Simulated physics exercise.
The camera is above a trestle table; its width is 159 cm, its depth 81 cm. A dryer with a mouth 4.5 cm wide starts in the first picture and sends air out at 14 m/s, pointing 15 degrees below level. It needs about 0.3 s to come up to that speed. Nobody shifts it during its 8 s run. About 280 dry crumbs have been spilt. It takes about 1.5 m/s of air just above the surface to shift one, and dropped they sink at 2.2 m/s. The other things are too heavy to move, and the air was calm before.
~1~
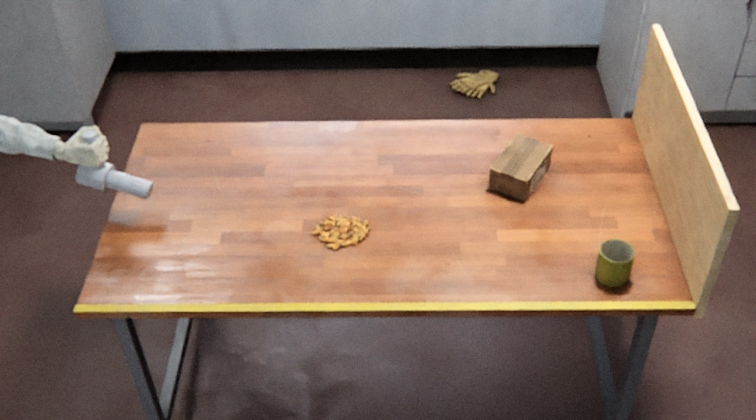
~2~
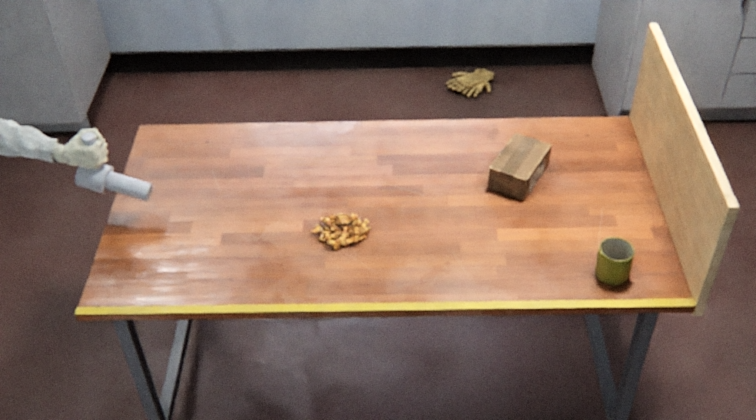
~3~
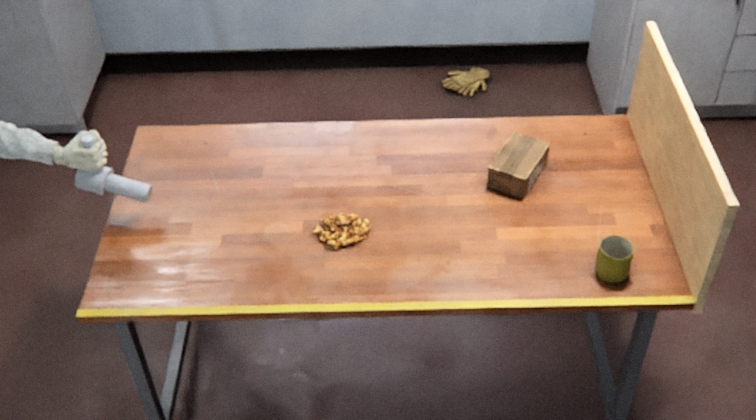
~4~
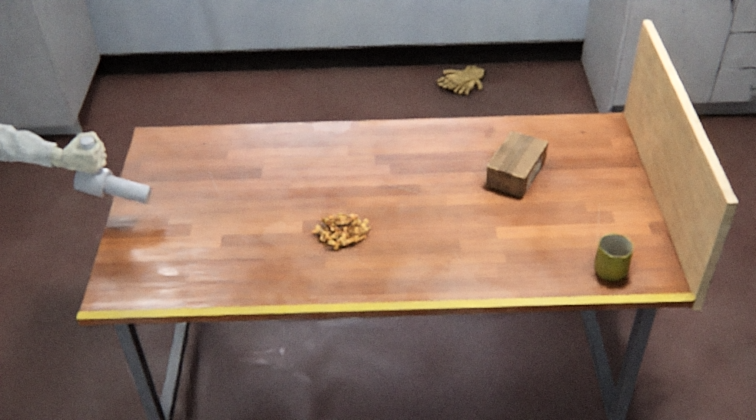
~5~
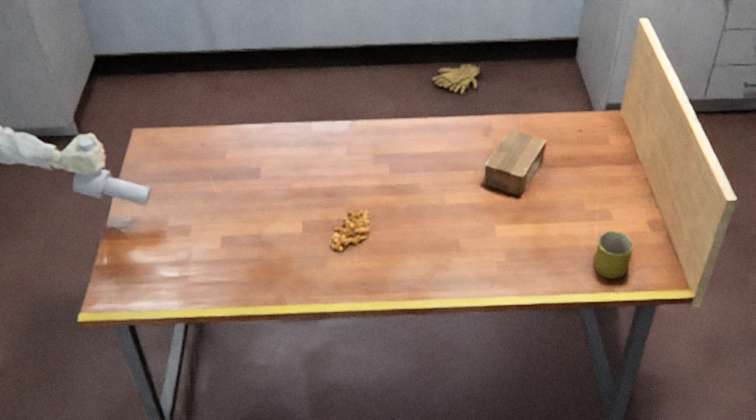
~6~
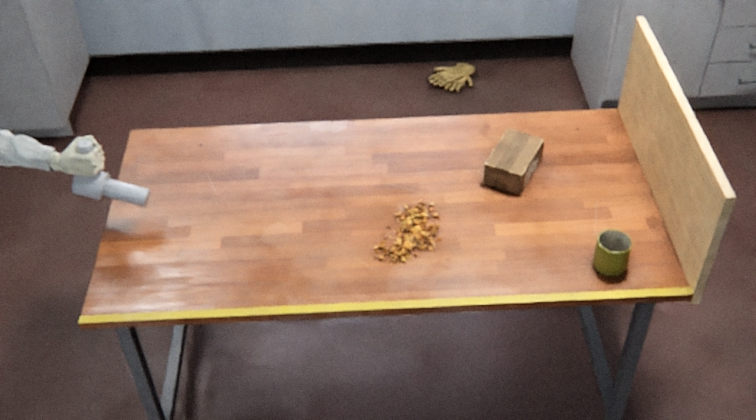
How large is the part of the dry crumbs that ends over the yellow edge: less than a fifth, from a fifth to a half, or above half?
Of the dry crumbs, between a fifth and a half end over the yellow edge.
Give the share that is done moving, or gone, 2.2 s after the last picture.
Near 60 %.
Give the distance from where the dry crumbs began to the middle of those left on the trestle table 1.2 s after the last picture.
Roughly 90 cm.
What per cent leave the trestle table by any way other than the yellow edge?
About 10 %.
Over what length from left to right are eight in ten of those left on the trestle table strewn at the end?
About 20 cm.
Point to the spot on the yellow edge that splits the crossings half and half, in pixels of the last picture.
At about (585, 300).
Then, 1.2 s after the last picture, 35 % are over the yellow edge; the middle of those still in play is near (660, 215); 55 % have settled or left.
Then, 2.2 s after the last picture, 37 % are over the yellow edge; the middle of those still in play is near (661, 217); 65 % have settled or left.
Then, 4.1 s after the last picture, 38 % are over the yellow edge; the middle of those still in play is near (662, 217); 70 % have settled or left.
Then, 7.7 s after the last picture, at the end, 39 % are over the yellow edge; the middle of those still in play is near (661, 216).
